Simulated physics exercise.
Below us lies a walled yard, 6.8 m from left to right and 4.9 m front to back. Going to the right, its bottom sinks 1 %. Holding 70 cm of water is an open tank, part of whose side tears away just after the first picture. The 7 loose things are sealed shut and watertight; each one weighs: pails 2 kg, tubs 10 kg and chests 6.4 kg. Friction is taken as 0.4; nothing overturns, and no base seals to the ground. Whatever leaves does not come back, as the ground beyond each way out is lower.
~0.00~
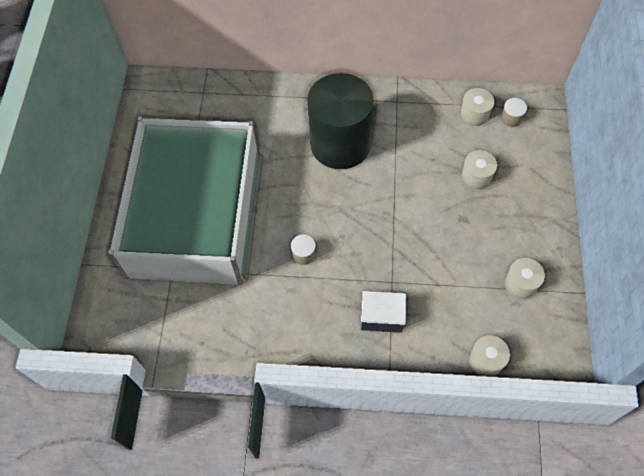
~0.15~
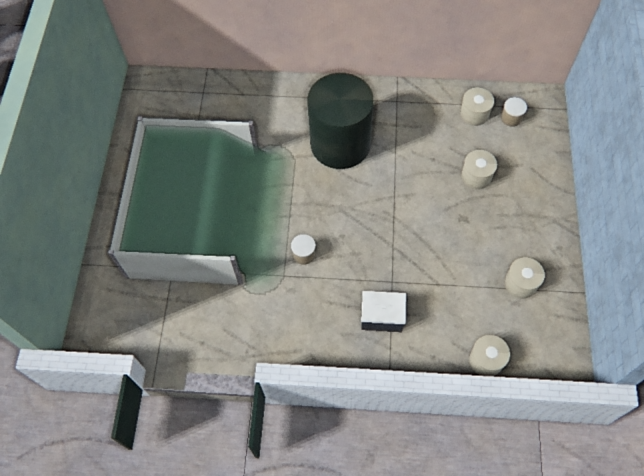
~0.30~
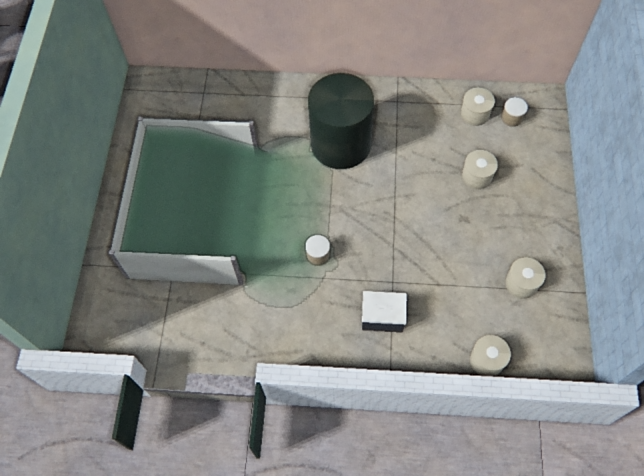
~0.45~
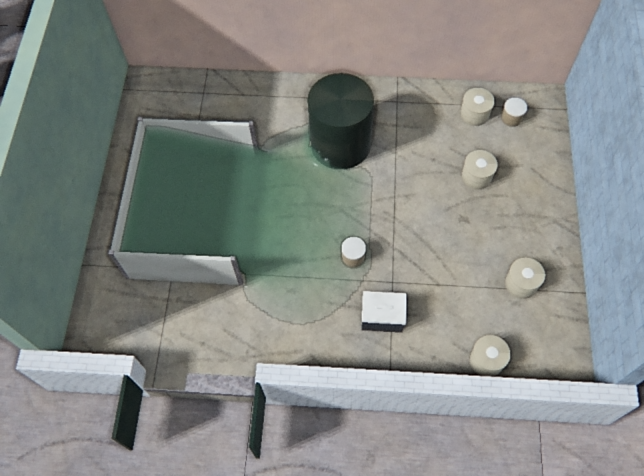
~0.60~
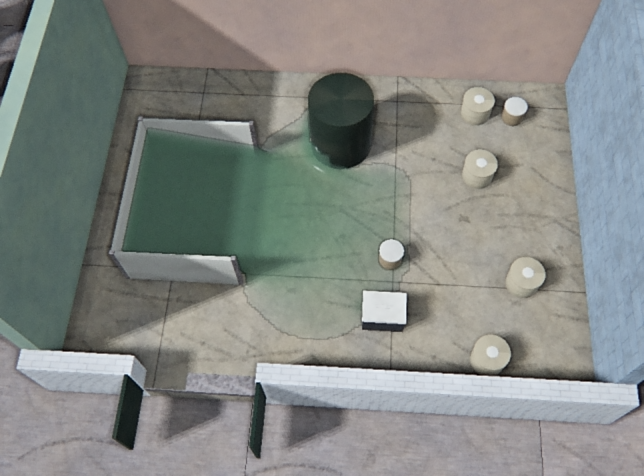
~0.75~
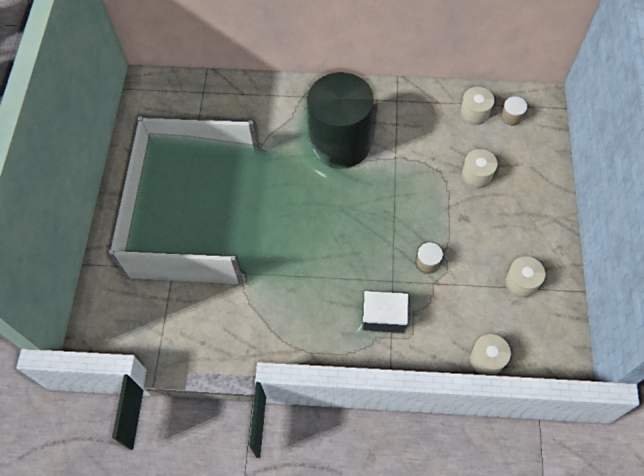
Green water poured out through the open right side of a tank in a walled yard and spread across the floor, pushing a small white-topped pail to the right, past a white chest.
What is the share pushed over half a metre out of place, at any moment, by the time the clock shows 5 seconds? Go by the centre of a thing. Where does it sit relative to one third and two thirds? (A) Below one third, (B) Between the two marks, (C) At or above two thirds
Answer: C.
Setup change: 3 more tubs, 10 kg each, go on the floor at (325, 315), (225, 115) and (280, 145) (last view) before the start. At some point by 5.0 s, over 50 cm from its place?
Result, in sequence: Above the mark / below the mark / above the mark.
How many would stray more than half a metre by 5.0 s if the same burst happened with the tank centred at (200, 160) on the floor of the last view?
Result: 7 of them.
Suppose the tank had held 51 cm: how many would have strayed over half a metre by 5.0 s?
In that case 7 of them.
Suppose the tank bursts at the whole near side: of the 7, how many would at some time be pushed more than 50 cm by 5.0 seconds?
Result: 1 of them.
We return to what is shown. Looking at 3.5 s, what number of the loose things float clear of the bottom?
The number is 7.
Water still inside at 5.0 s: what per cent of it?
Remaining: Approx. 100 per cent.
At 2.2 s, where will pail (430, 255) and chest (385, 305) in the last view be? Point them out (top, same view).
About (584, 235) for the first and (509, 359) for the second.
After 1.1 s 1 of 7 are over 50 cm from their spots; 0 afloat.
After 2.2 s 5 of 7 are over 50 cm from their spots; 5 afloat.
After 3.5 s 6 of 7 are over 50 cm from their spots; 7 afloat.
After 5.0 s 5 of 7 are over 50 cm from their spots, and 6 have been at some point; 7 afloat.
